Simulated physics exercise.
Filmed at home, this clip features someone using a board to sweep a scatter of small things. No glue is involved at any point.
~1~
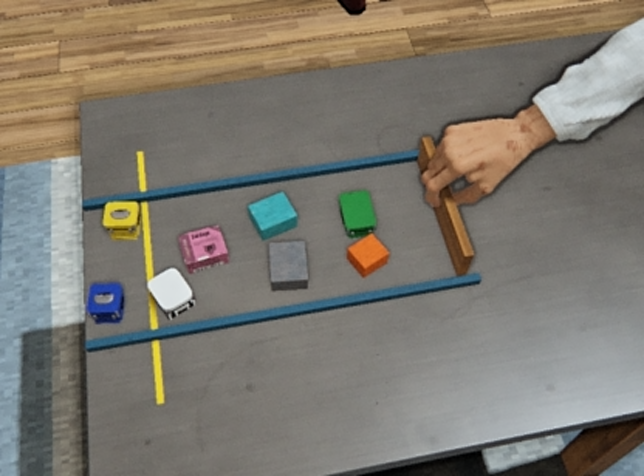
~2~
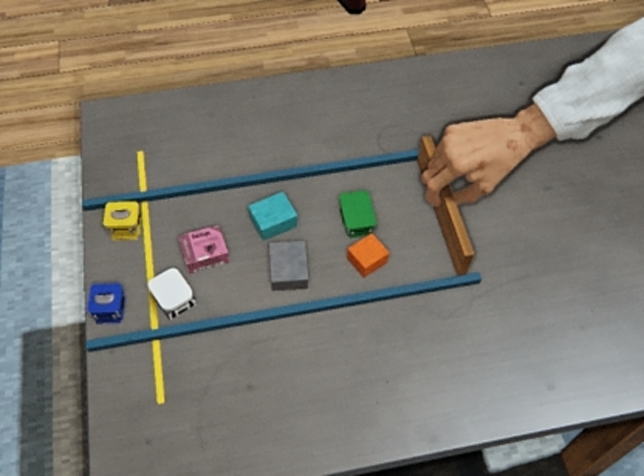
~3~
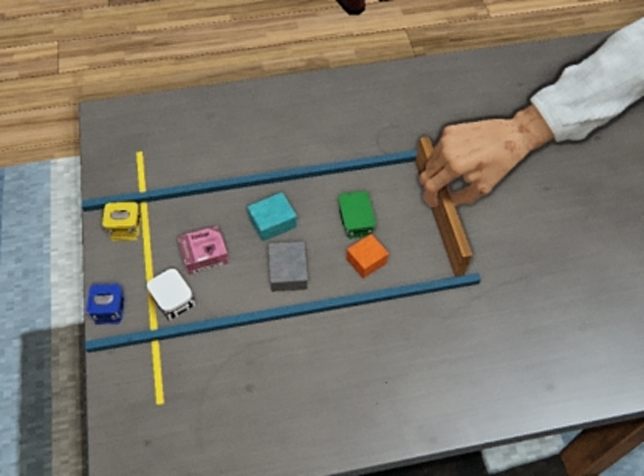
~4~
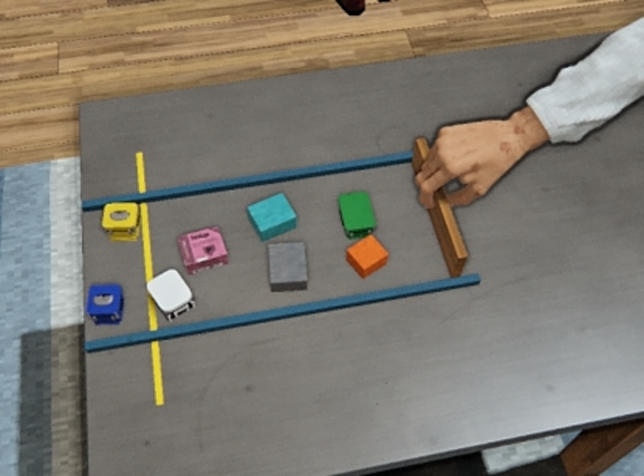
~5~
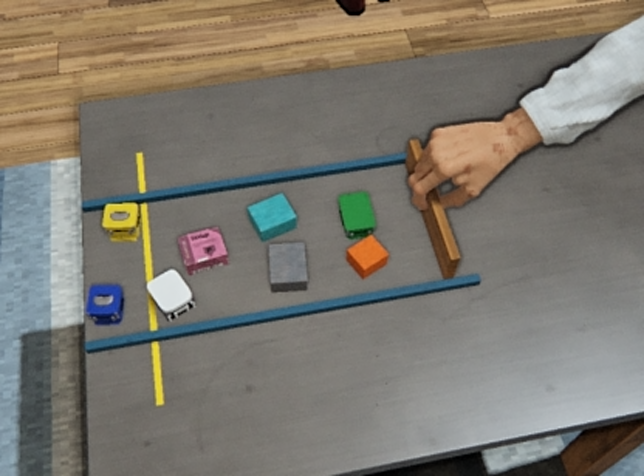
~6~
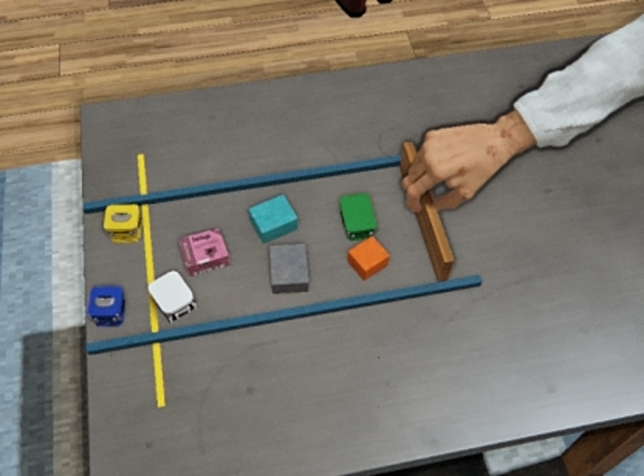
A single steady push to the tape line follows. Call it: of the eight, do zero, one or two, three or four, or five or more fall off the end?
Three or four fall off.
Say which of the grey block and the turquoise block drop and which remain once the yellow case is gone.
The grey block stays up top while the turquoise block stays up top.
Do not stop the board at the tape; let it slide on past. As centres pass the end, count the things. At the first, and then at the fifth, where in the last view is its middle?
At (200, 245) for the first, at (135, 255) for the fifth.
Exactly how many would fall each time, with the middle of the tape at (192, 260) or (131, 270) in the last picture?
1 and 6.
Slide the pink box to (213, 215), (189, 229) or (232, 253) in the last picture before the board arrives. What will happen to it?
Try one: It ends up off. Try two: It ends up off. Try three: It ends up off.
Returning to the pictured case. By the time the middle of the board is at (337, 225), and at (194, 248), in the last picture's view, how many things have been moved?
Tally at point one: 2; at point two: 8.
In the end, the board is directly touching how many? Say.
2.
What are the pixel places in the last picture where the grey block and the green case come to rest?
Roughly (99, 302), and the other roughly (133, 255).
Early on, none off yet; blue case at rest near (108, 307); yellow case at rest near (124, 224); white case at rest near (173, 297).
A while later, none off yet; blue case travelled about its own width near (86, 312); yellow case travelled a little near (110, 225); white case travelled about its own width near (119, 303).
Finally, the number that fall off is three or four; lost, pink box, white case, yellow case and blue case.
